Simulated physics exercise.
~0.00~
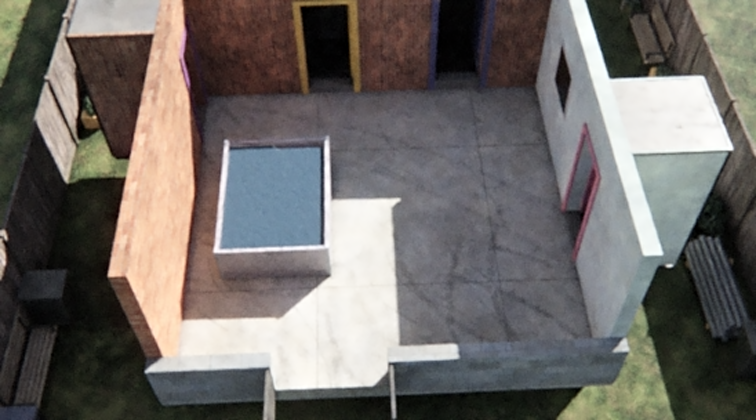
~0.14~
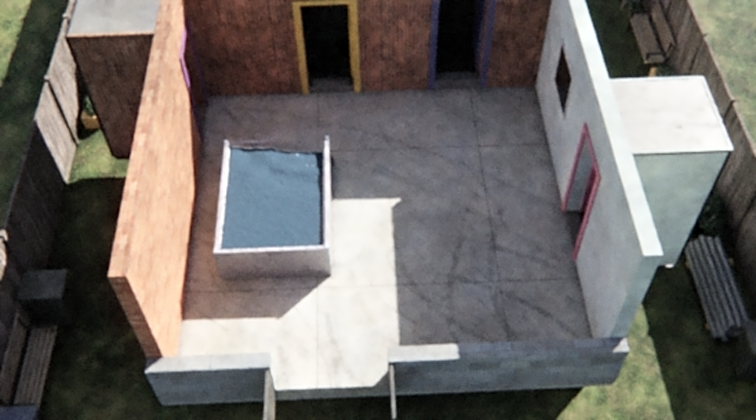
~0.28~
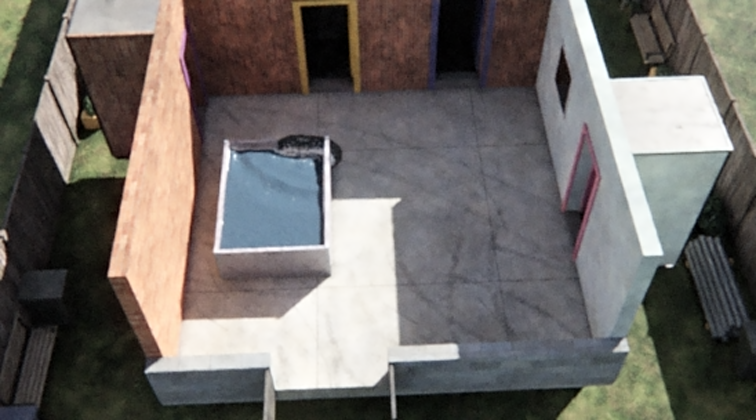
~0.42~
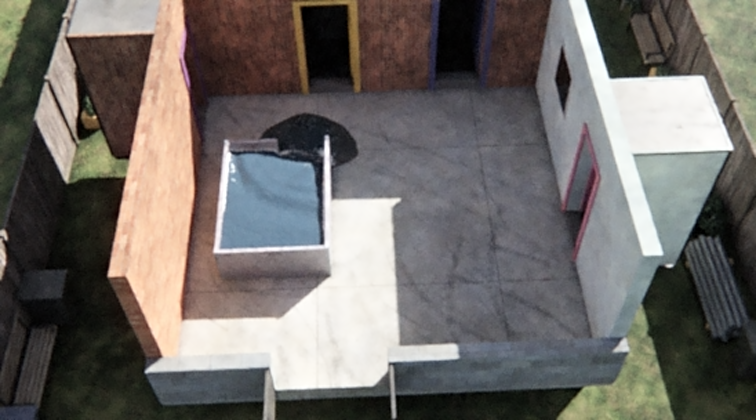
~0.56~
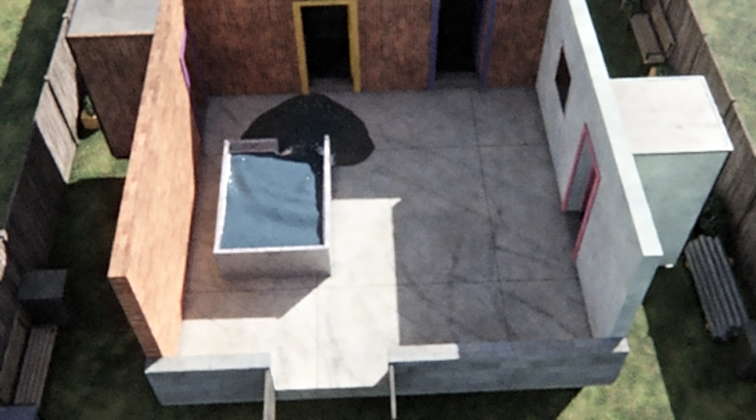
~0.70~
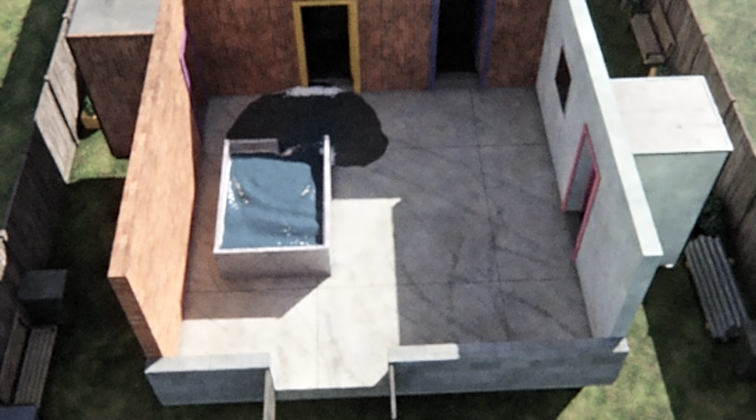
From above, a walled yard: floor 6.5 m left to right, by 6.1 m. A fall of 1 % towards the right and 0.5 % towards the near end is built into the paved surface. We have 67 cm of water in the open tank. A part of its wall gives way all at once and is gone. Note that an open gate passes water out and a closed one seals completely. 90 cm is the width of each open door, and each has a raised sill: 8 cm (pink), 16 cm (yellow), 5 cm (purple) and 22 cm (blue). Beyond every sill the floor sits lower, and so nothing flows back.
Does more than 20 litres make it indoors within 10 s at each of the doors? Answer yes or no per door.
Pink door, no; yellow door, yes; purple door, yes; blue door, no.
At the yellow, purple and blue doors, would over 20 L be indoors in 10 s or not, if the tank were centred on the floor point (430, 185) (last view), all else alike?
Then: Yellow not over, purple past it, blue over.
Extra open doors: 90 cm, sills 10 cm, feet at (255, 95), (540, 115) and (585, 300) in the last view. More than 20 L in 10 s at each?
In sequence the answers are more than that, more than that and less than that.
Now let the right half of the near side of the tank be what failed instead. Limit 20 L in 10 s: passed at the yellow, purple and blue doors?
Note: Yellow short of the mark, purple short of the mark, blue short of the mark.
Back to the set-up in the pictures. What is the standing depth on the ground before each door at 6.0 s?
Readings (cm): Pink = 6; yellow = 15; purple = 11; blue = 6.
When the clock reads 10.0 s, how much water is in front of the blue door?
Around 3.5 cm deep.
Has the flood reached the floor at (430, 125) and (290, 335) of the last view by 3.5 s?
Soaked, untouched.
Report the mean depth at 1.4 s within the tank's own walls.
The mean depth is around 49 cm.
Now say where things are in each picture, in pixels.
The first frame shows the open tank at (275, 195) is whole and still, 67 cm deep.
In the second frame, water pours out on the open tank's far side and has run 0.5 m, to a hidden place; typically 7 cm deep outside, 67 cm at the open tank's back.
In the third frame, water pours out on the open tank's far side and has run 0.8 m, to a hidden place; typically 10 cm deep outside, 67 cm at the open tank's back.
In the fourth frame, water pours out on the open tank's far side and has run 1.3 m, to (306, 116); typically 7 cm deep outside, 67 cm at the open tank's back.
In the fifth frame, the front is at (312, 96), 1.9 m from the gap on the open tank's far side; 2.9 m2 of floor is under water; 67 cm left at the back of the open tank.
In the sixth frame, water pours out on the open tank's far side and has run 2.1 m, to (349, 93); typically 5 cm deep outside, 65 cm at the open tank's back.
After 1.4 s water covers 15 % of the floor and is deepest (34 cm) near (308, 160); pink door not reached, yellow door 32 cm at the sill, 41 L in, purple door 3 cm at the sill, 0 L in, blue door not reached.
After 2.2 s water covers 20 % of the floor and is deepest (32 cm) near (208, 101); pink door not reached, yellow door 31 cm at the sill, 111 L in, purple door 16 cm at the sill, 14 L in, blue door 10 cm at the sill, 0 L in.
After 3.5 s water covers 35 % of the floor and is deepest (24 cm) near (537, 91); pink door not reached, yellow door 21 cm at the sill, 173 L in, purple door 14 cm at the sill, 86 L in, blue door 8 cm at the sill, 0 L in.
After 6.0 s water covers 60 % of the floor and is deepest (18 cm) near (538, 98); pink door 6 cm at the sill, 0 L in, yellow door 15 cm at the sill, 194 L in, purple door 11 cm at the sill, 168 L in, blue door 6 cm at the sill, 0 L in.
After 10.0 s water covers 85 % of the floor and is deepest (13 cm) near (598, 362); pink door 5 cm at the sill, 0 L in, yellow door 8 cm at the sill, 195 L in, purple door 7 cm at the sill, 214 L in, blue door 4 cm at the sill, 0 L in.
